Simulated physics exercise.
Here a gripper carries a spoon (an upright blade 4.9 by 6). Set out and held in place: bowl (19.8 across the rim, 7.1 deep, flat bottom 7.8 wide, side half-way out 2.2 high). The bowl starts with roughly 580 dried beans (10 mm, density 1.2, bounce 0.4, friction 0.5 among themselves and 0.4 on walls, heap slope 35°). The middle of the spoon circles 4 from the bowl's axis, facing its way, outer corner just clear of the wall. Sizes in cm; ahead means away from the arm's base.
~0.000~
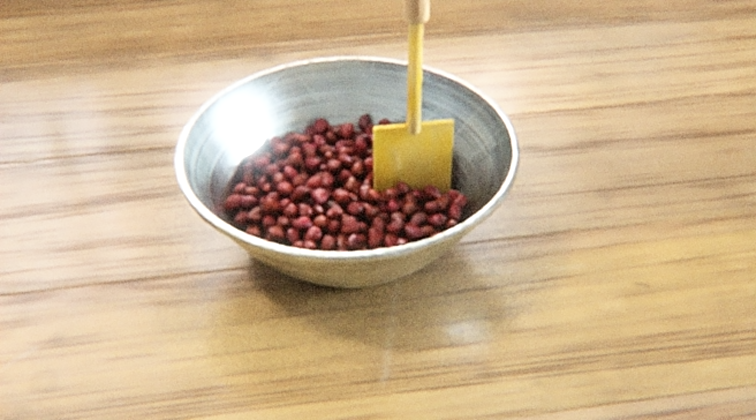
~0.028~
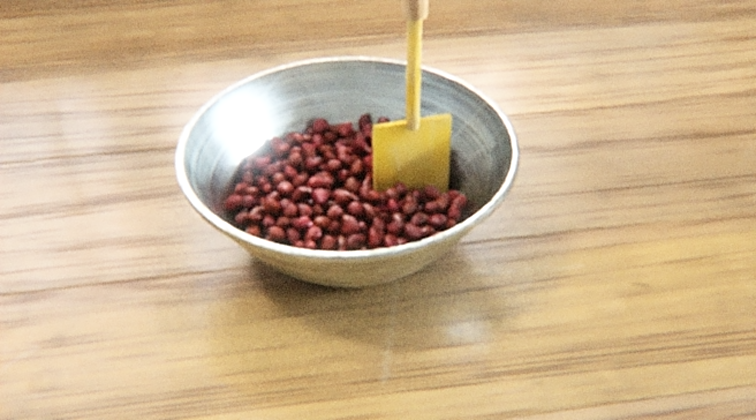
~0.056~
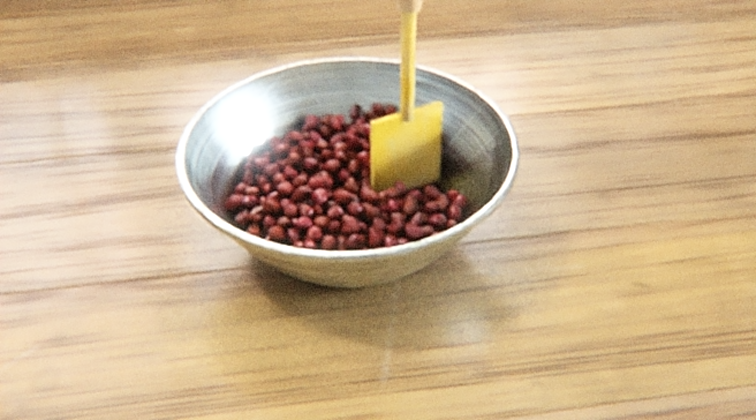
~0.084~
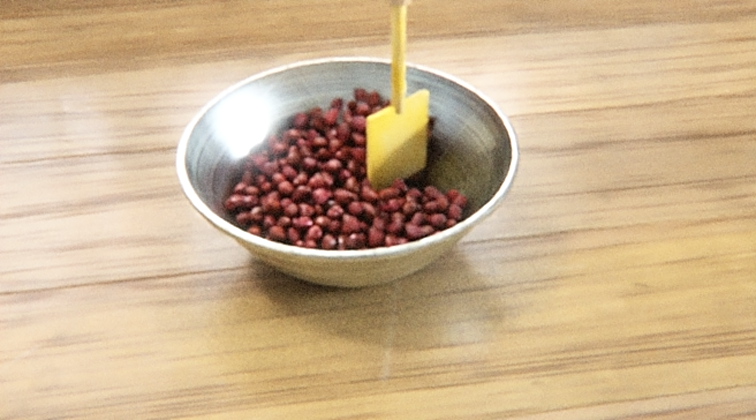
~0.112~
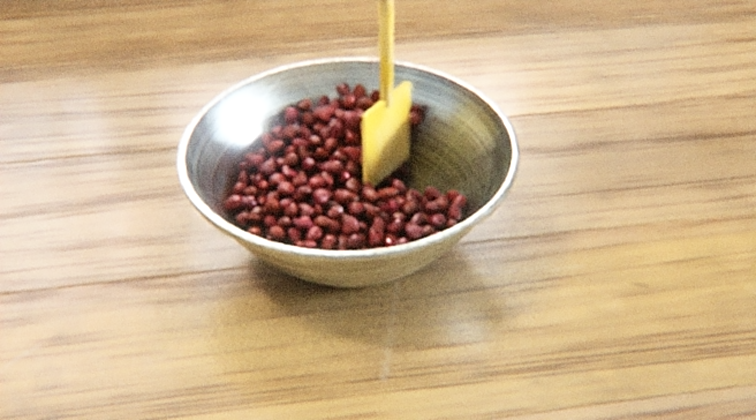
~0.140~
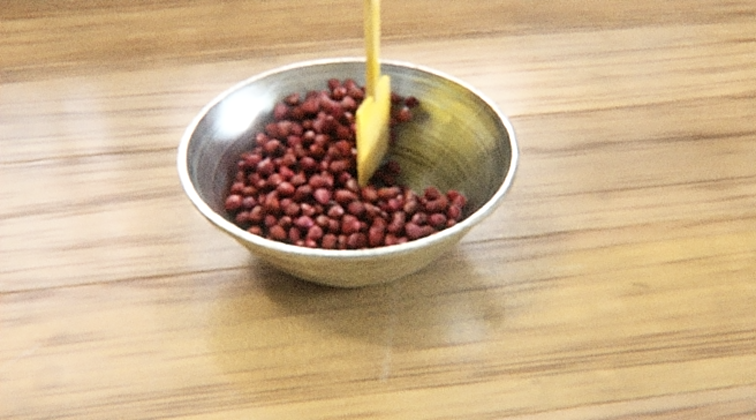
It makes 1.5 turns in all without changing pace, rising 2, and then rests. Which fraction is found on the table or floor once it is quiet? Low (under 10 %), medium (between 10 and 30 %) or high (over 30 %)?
A low share, under 10 %, ends on the table or floor.
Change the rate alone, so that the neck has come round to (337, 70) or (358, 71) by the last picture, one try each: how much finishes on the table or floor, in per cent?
Some 15 and 10 per cent.
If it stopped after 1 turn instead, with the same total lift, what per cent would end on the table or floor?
Then about 5 per cent.
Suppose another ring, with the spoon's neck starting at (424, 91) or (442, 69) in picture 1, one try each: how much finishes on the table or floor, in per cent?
About 5 and 0 per cent.
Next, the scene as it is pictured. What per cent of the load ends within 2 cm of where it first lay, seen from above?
Roughly 20 per cent.
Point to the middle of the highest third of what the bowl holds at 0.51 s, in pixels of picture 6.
Near (358, 221).
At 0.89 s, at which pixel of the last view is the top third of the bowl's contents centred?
Near (355, 139).
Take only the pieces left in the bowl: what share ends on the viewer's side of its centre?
Roughly 50 per cent.
After 0.51 s, 248° round, highest piece 9 above the table; 572 in the bowl, 6 on the table or floor, 3 in flight or on the tool.
After 0.89 s, 76° round, highest piece 8 above the table; 567 in the bowl, 14 on the table or floor.
After 1.27 s, 180° round, highest piece 8 above the table; 565 in the bowl, 16 on the table or floor.
After 1.97 s, 180° round, highest piece 8 above the table; 565 in the bowl, 16 on the table or floor.
In the end, 565 in the bowl, 16 on the table or floor. That is 3 % on the table or floor.
